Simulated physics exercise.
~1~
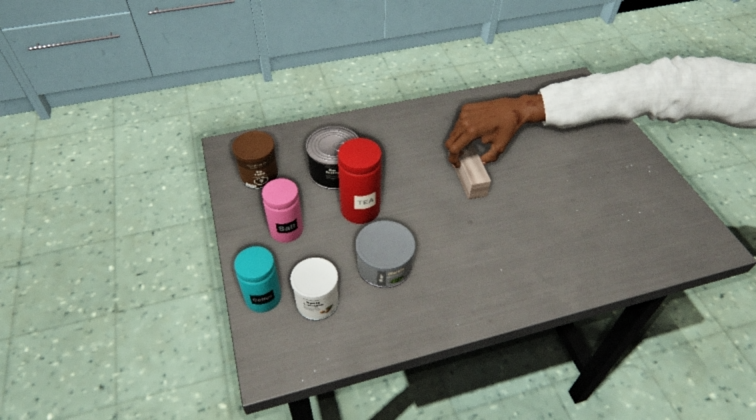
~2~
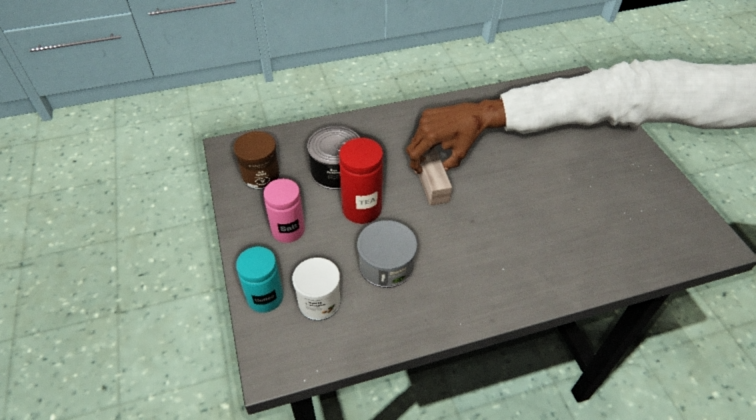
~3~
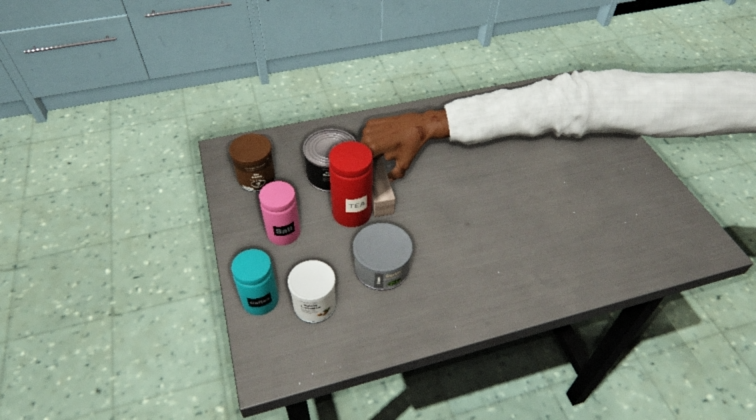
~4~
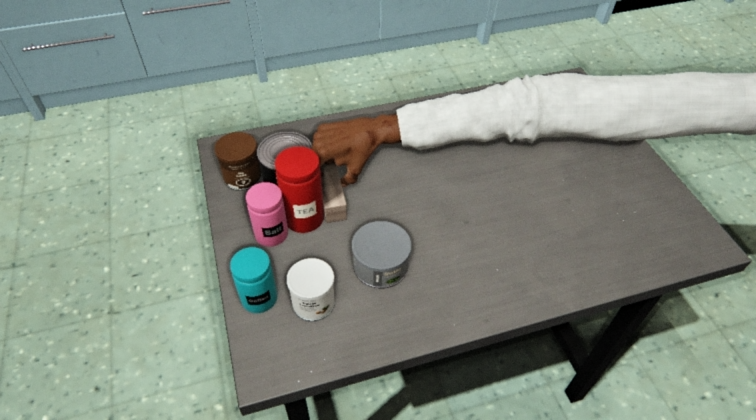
Hand sliding a small wooden block left across a table, pushing an upright red tea jar and black tub toward a brown tin.
